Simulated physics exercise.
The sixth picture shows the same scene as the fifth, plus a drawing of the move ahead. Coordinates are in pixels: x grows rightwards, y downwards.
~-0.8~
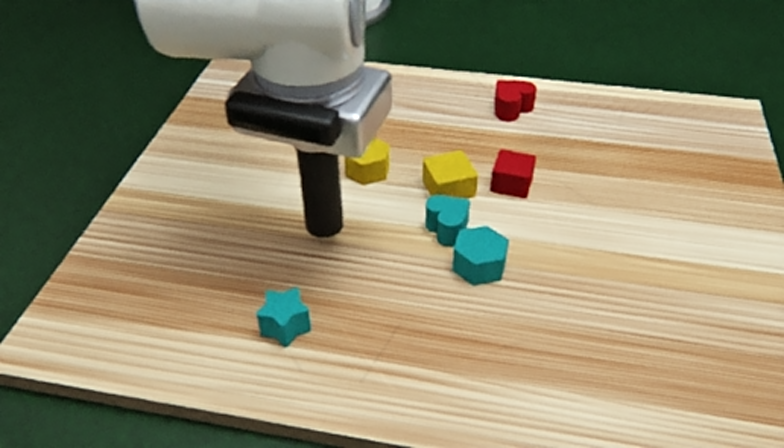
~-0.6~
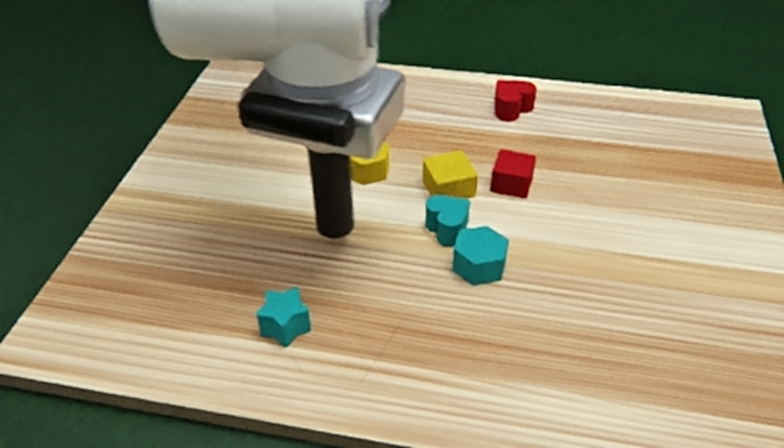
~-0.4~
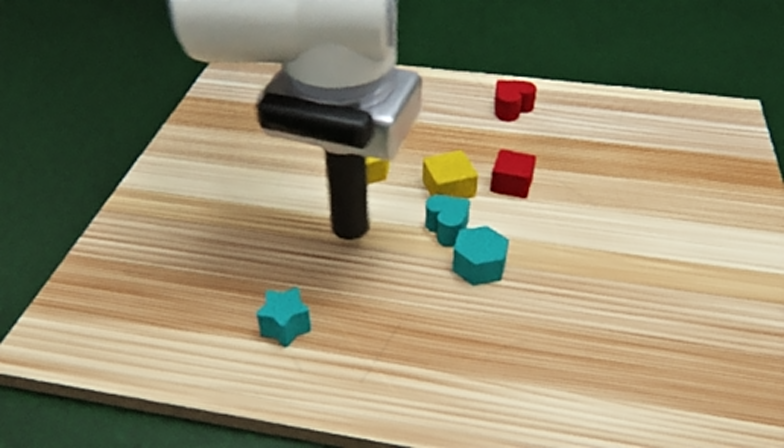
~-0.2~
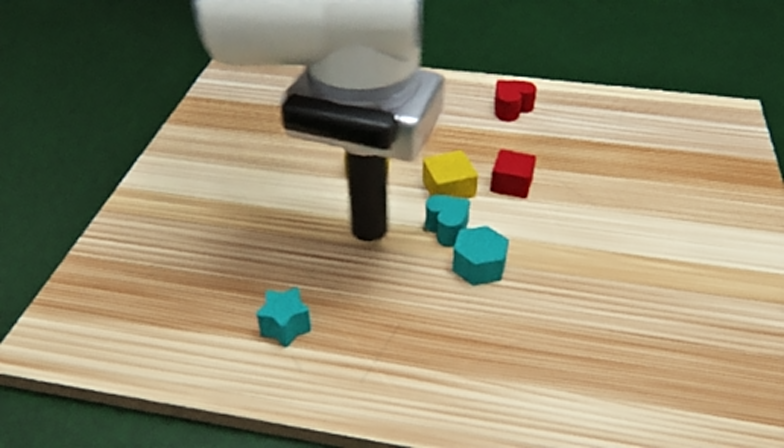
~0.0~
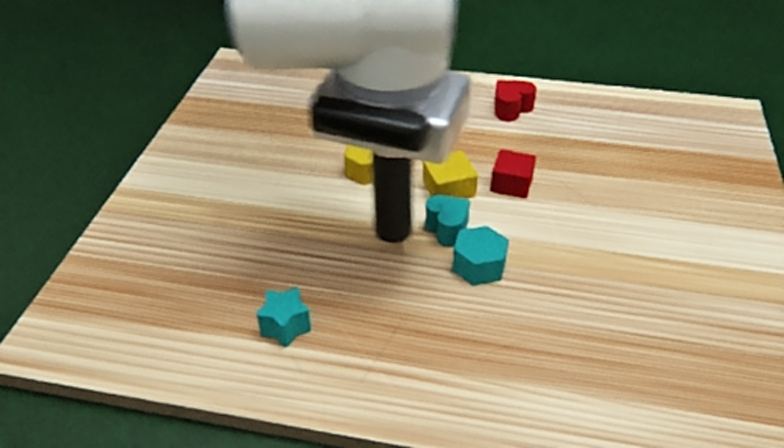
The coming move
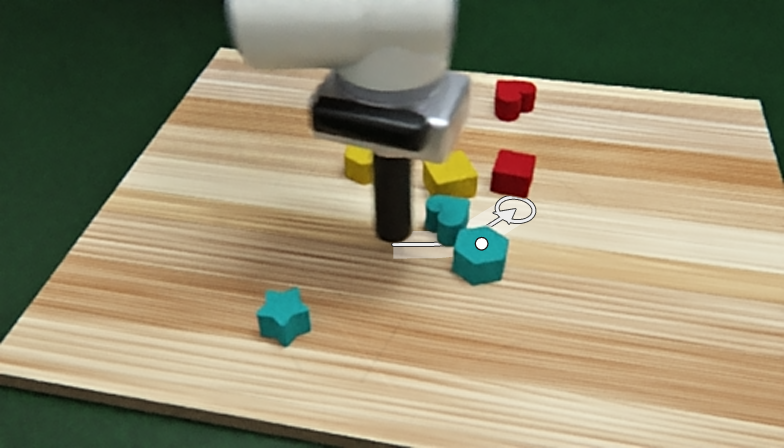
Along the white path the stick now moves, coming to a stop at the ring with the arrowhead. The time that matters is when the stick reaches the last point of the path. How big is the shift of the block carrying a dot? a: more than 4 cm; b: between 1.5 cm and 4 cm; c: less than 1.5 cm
That would be c.
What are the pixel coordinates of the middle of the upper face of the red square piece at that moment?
The answer is (519, 147).
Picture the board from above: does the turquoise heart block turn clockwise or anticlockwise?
Verdict: Counterclockwise.
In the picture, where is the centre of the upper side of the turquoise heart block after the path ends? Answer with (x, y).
Around pixel (507, 167).
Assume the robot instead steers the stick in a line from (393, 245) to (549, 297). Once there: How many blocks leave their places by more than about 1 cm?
Put simply, one block is moved more than 1 cm.
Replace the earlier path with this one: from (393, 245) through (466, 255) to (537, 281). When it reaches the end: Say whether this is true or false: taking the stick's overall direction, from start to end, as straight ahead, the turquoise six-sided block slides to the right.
The statement is true.
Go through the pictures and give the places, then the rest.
In the first picture, lower end of the stick (325, 225), tops of blocks, turquoise heart block (449, 208), yellow square piece (450, 166), turquoise six-sided block (482, 244), red square piece (515, 163).
In the second picture, stick (335, 226), blocks as before.
In the third picture, stick (350, 227), blocks as before.
In the fourth picture, stick (370, 228), blocks as before.
In the fifth picture, stick (393, 230), turquoise heart block (449, 208), yellow square piece (450, 166), turquoise six-sided block (482, 244), red square piece (515, 163).
The drawn path runs from (393, 245) by way of (442, 244) and (483, 230) to (516, 209); the dot is on the turquoise six-sided block.
What follows on the original path. One third of the way, stick (442, 229); turquoise heart block (464, 204), turned 20° anticlockwise.
Two thirds of the way, stick (485, 215); turquoise heart block (493, 186), turned 45° anticlockwise; turquoise six-sided block (494, 244), turned 35° clockwise.
At the end, stick (518, 195); turquoise heart block (507, 167), turned 75° anticlockwise; yellow square piece not moved; turquoise six-sided block (494, 244), turned 35° clockwise; red square piece (519, 147), turned 15° clockwise.
